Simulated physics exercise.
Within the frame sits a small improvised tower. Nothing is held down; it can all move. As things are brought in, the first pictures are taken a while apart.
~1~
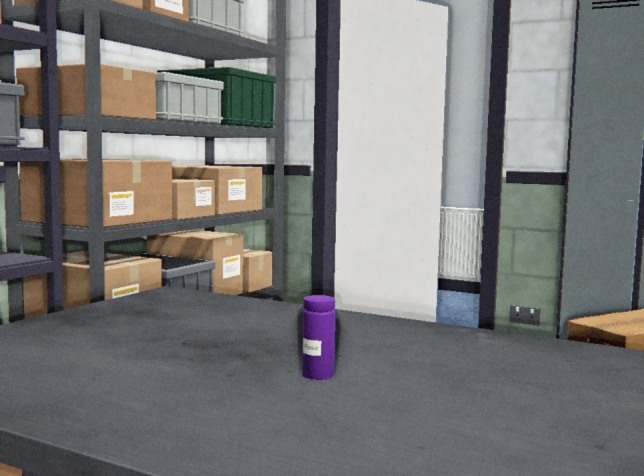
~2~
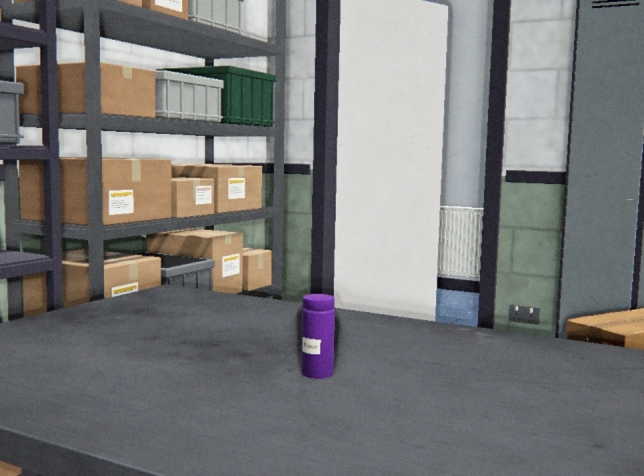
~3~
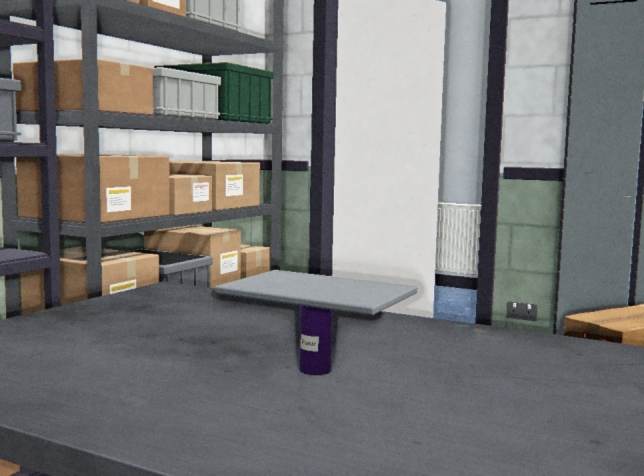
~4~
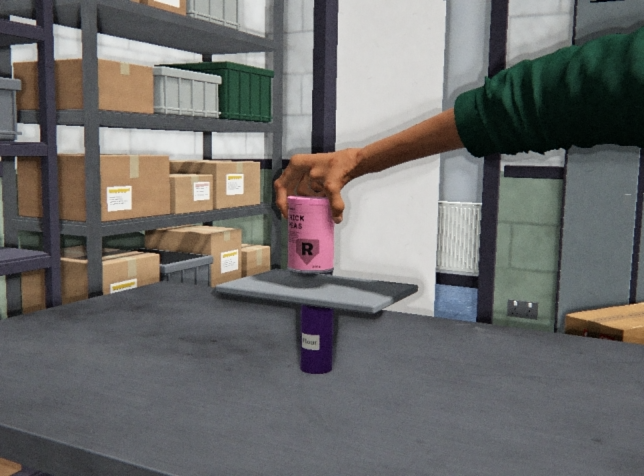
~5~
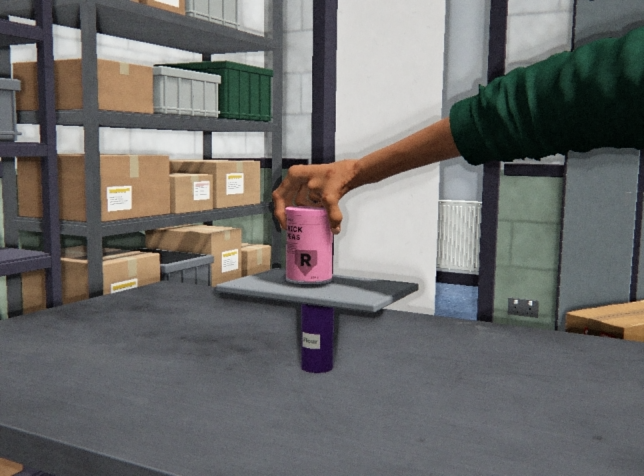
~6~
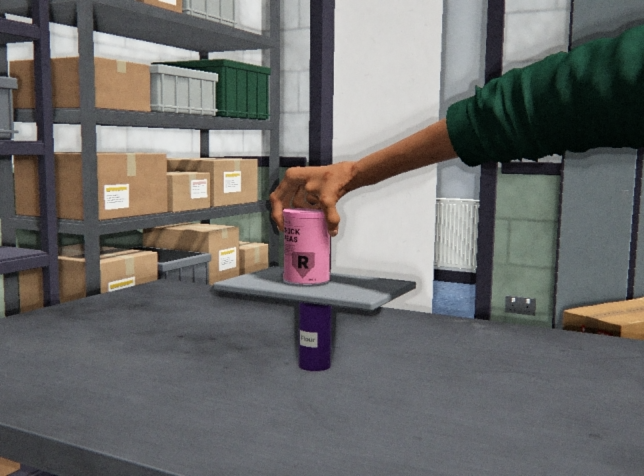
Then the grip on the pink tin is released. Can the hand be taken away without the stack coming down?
Yes, the stack stands firm.
Then, 0.30 s past the last view, nothing moves.
Then, 0.70 s past the last view, pink tin resting near (307, 247).
Finally, all 3 still in place. Final places as the last picture's camera would see them, pink tin near (307, 247). The stack keeps its balance.
